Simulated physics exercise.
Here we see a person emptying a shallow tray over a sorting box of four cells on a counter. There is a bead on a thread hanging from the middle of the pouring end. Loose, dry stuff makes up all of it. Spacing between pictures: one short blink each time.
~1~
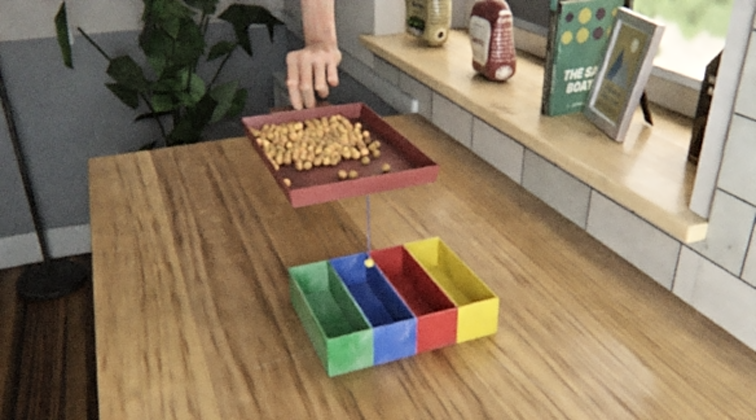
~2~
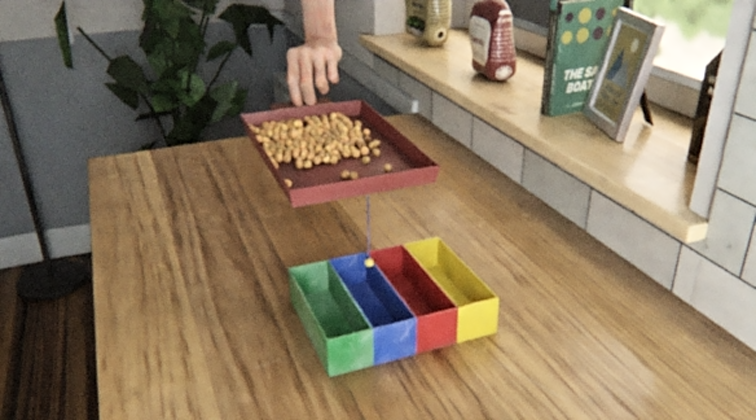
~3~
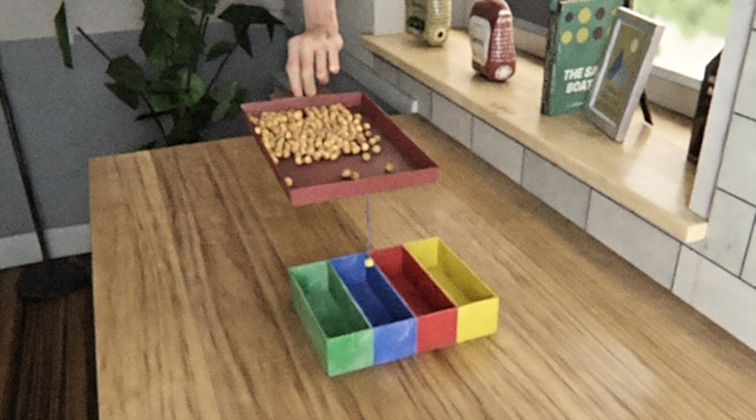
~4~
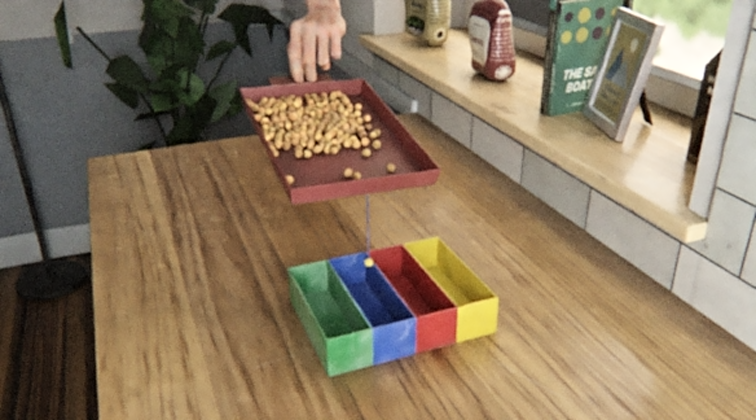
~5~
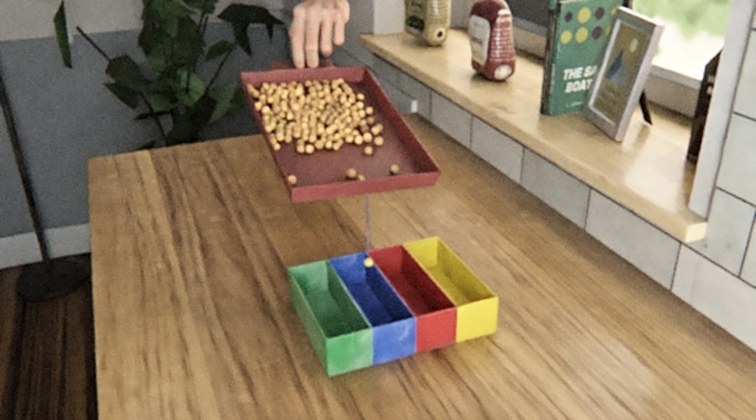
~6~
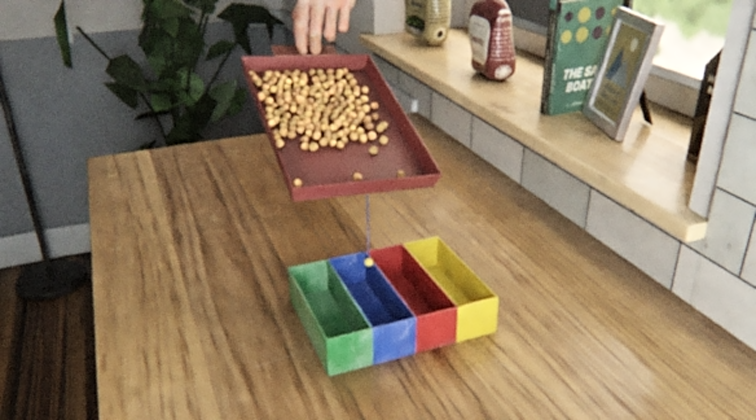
A hand raises the back of a red tray, and the beads on it shift.
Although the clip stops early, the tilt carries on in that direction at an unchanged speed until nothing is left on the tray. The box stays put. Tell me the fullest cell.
It is the yellow one.
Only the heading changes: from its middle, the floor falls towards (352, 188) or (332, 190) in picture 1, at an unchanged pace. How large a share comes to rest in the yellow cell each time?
Roughly 0 percent first and 0 percent second.
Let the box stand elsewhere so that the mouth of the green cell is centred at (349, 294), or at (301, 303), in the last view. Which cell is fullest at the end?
In turn: Red; yellow.
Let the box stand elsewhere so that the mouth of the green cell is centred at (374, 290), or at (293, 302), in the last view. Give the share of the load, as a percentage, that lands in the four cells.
Some 100 percent, followed by some 60 percent.
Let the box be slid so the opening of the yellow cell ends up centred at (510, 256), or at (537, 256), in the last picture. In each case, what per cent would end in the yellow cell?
In the first position around 0 percent, in the second around 0 percent.
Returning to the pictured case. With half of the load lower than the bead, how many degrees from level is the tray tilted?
Around 100° of tilt.
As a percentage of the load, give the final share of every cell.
Per cell: Green at 0 %, blue at 10 %, red at 30 %, yellow at 50 %.
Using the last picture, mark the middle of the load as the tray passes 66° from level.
The load is centred around (409, 183).
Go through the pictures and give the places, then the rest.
In the first frame, corners of the pouring end at (292, 189) and (436, 165), level; middle of the load at (310, 142), round wooden beads; bead on its thread at (369, 263); green cell at (350, 349); blue cell at (395, 338); red cell at (437, 327); yellow cell at (478, 317).
In the second frame, corners of the pouring end at (292, 189) and (436, 165), level; middle of the load at (310, 139).
In the third frame, corners of the pouring end at (293, 188) and (436, 166), tipped barely, lowest at the right corner; middle of the load at (309, 133).
In the fourth frame, corners of the pouring end at (293, 187) and (437, 168), tipped a little, lowest at the right corner; middle of the load at (309, 123).
In the fifth frame, corners of the pouring end at (294, 186) and (437, 170), tipped clearly, lowest at the right corner; middle of the load at (311, 113), a stray few on the move.
In the sixth frame, corners of the pouring end at (295, 186) and (438, 172), tipped clearly, lowest at the right corner; middle of the load at (315, 106), all on the move; green cell at (350, 348); blue cell at (394, 337); red cell at (437, 326); yellow cell at (477, 316).
Soon, tray tipped steeply; about two thirds on the tray; a small part in the yellow cell; a small part in the red cell; a stray few in the blue cell; a small part falling or outside the box.
A while on, tray tipped past a quarter turn; about a quarter on the tray; about a third in the yellow cell; about a quarter in the red cell; a small part in the blue cell; about a quarter falling or outside the box.
Towards the end, tray tipped past a quarter turn; about half in the yellow cell; about a quarter in the red cell; a small part in the blue cell; a small part falling or outside the box.
Finally, tray tipped past a quarter turn; about half in the yellow cell; about a quarter in the red cell; a small part in the blue cell; none in the green cell; a small part outside the box.
